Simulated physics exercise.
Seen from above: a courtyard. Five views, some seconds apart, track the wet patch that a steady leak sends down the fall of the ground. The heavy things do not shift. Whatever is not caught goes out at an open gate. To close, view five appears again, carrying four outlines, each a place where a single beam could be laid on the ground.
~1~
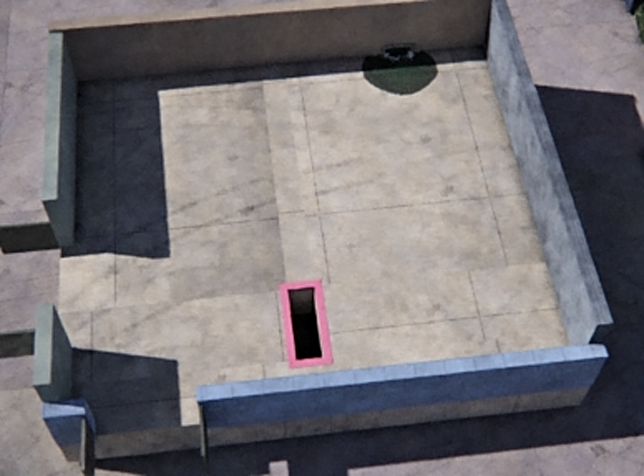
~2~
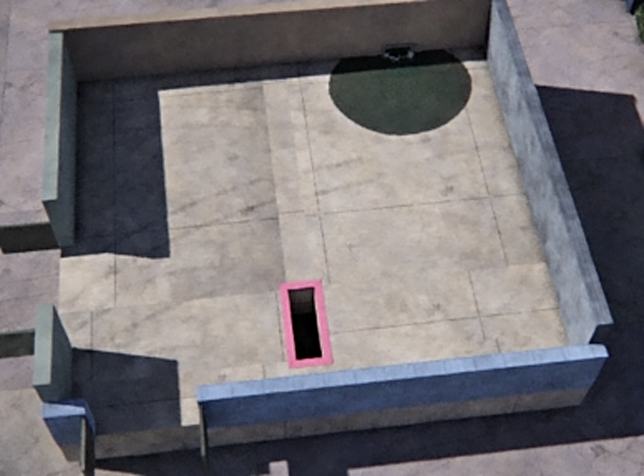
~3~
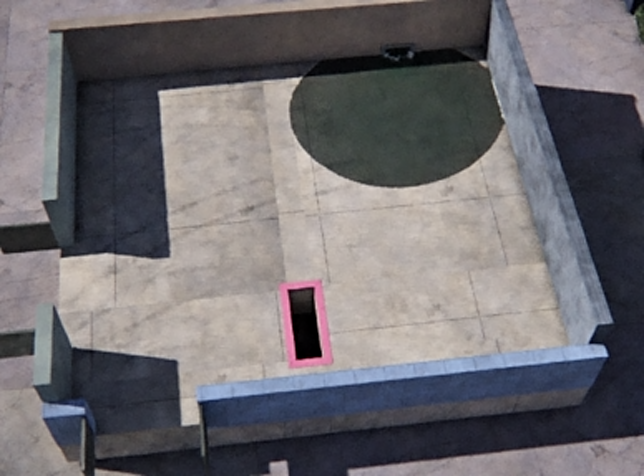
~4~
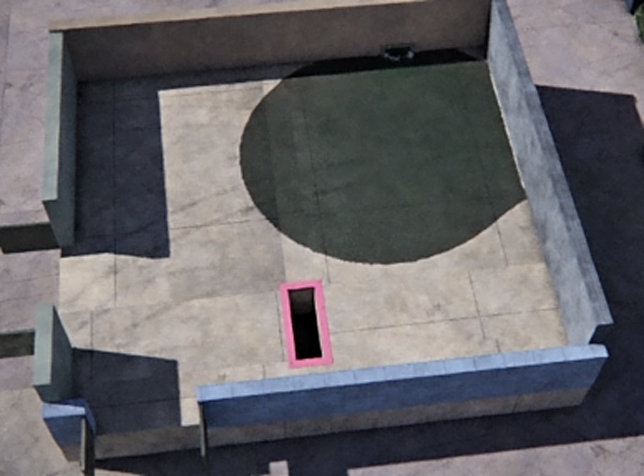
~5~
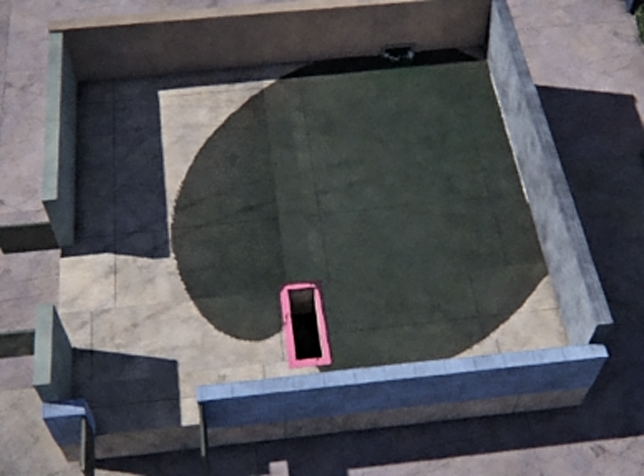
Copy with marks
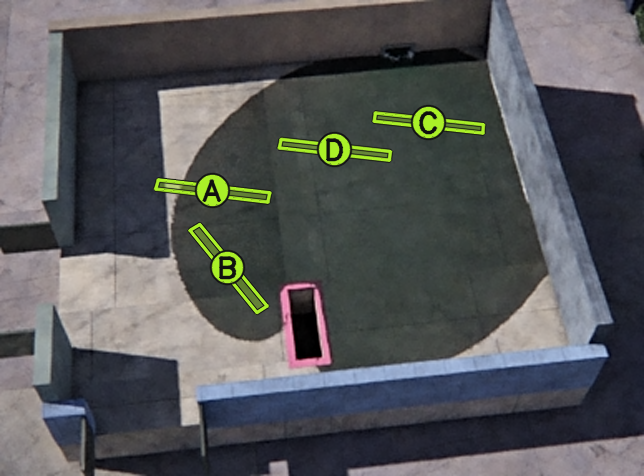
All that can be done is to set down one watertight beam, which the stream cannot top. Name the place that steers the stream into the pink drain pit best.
I would pick position B.
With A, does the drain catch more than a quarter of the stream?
Yes.
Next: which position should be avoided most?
C it is.
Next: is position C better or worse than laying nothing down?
Position C is worse.
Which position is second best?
It is A.
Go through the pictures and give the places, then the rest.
Outfall at (398, 49); pink drain pit at (305, 323); open gate at (149, 415); open gate at (73, 295); 2 % of the ground under water, visible out to (401, 89); pink drain pit still dry, in the first frame.
In the second frame, 8 % of the ground under water, visible out to (390, 130); pink drain pit still dry.
In the third frame, 18 % of the ground under water, visible out to (395, 183); pink drain pit still dry.
In the fourth frame, 34 % of the ground under water, visible out to (337, 253); pink drain pit still dry.
In the fifth frame, 57 % of the ground under water, visible out to (236, 331); pink drain pit taking water.
In lime, A from (157, 184) to (268, 197); B from (194, 227) to (262, 309); C from (374, 117) to (483, 128); D from (280, 143) to (389, 155).
For position A, about 40 % of the stream goes into the pink drain pit, about 59 % out by the gates.
For position B, about 57 % of the stream goes into the pink drain pit, about 42 % out by the gates.
For position C, about 19 % of the stream goes into the pink drain pit, about 80 % out by the gates.
For position D, about 31 % of the stream goes into the pink drain pit, about 69 % out by the gates.
